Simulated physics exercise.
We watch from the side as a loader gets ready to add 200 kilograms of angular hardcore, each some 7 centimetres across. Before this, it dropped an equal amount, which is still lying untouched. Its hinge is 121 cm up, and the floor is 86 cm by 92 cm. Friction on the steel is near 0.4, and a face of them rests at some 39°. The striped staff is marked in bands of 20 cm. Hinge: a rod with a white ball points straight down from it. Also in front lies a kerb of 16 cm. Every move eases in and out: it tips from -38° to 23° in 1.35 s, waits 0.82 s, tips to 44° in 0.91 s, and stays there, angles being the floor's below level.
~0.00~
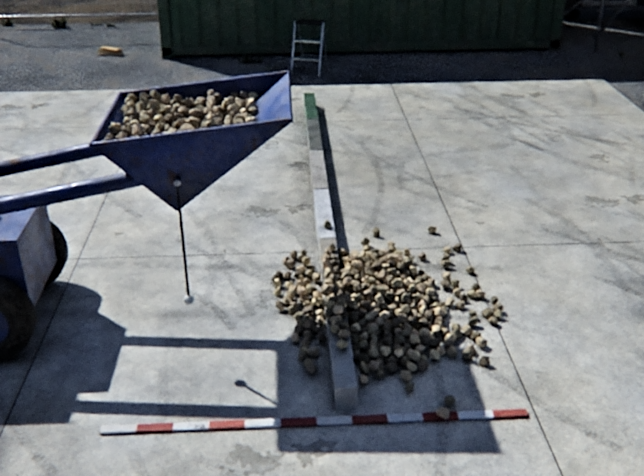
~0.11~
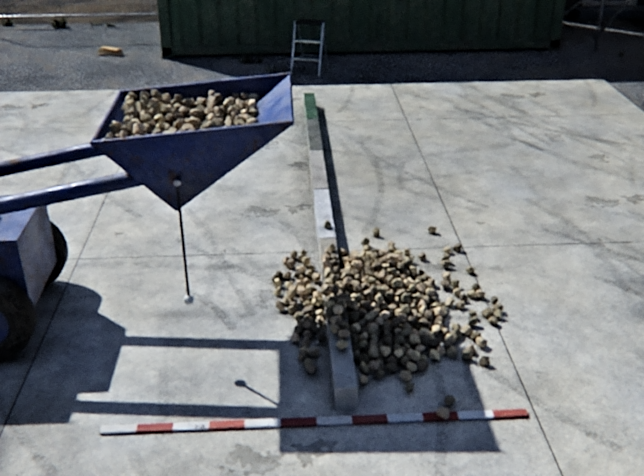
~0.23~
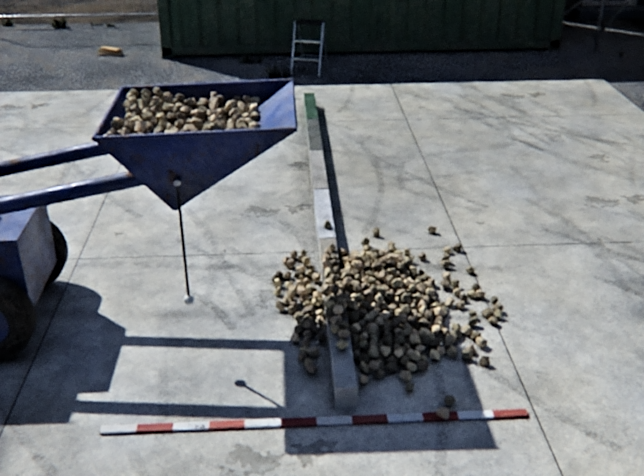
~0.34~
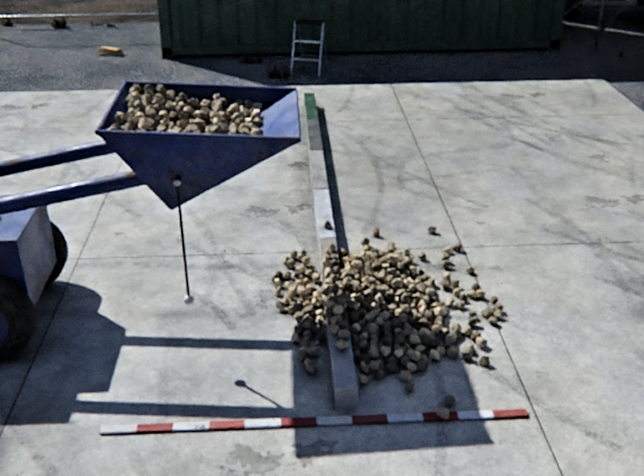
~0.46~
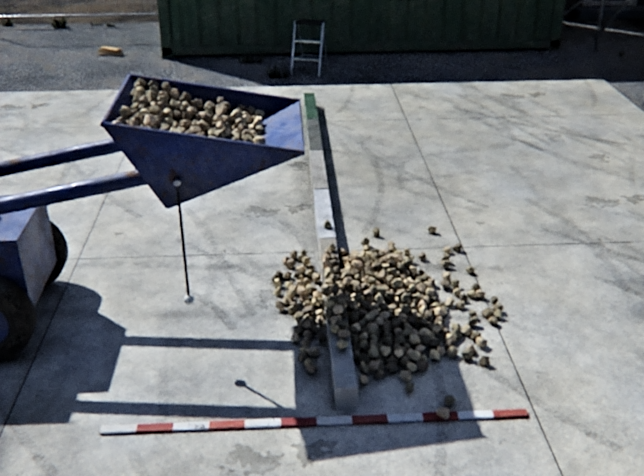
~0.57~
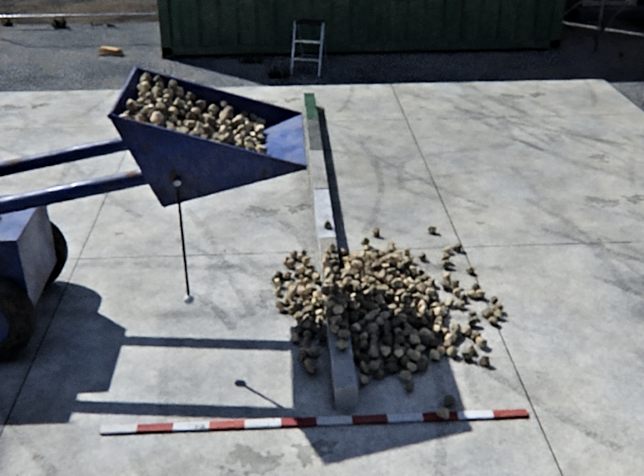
On a sunlit concrete yard seen from above, a green container and a small ladder stand at the back while the camera stays still. A blue bucket full of brownish stones hangs at left above a rod with a white ball, beside a heap straddling a narrow kerb behind a red-and-white pole. The bucket slowly tilts, its right lip lowering and its stones shifting slightly, while the heap stays motionless.
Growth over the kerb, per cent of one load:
22 percent.
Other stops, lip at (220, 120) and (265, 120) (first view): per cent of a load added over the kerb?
Near 0 in a hundred first, near 5 in a hundred second.
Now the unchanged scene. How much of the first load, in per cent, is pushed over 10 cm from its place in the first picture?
0 per cent.
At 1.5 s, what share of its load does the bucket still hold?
About 100 percent.
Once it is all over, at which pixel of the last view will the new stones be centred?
Around (308, 293).
After 1.0 s the floor is at 13°; in per cent of one load, 100 in the bucket, 18 on this side of the kerb, 82 over the kerb; the foremost stones are at (487, 300).
After 1.5 s the floor is at 23°; in per cent of one load, 100 in the bucket, 18 on this side of the kerb, 82 over the kerb; the foremost stones are at (487, 300).
After 3.5 s the floor is at 44°; in per cent of one load, 0 in the bucket, 96 on this side of the kerb, 104 over the kerb; the foremost stones are at (487, 300).
After 5.9 s the floor is at 44°; in per cent of one load, 0 in the bucket, 96 on this side of the kerb, 104 over the kerb; the foremost stones are at (487, 300). Net gain over the kerb, 22.
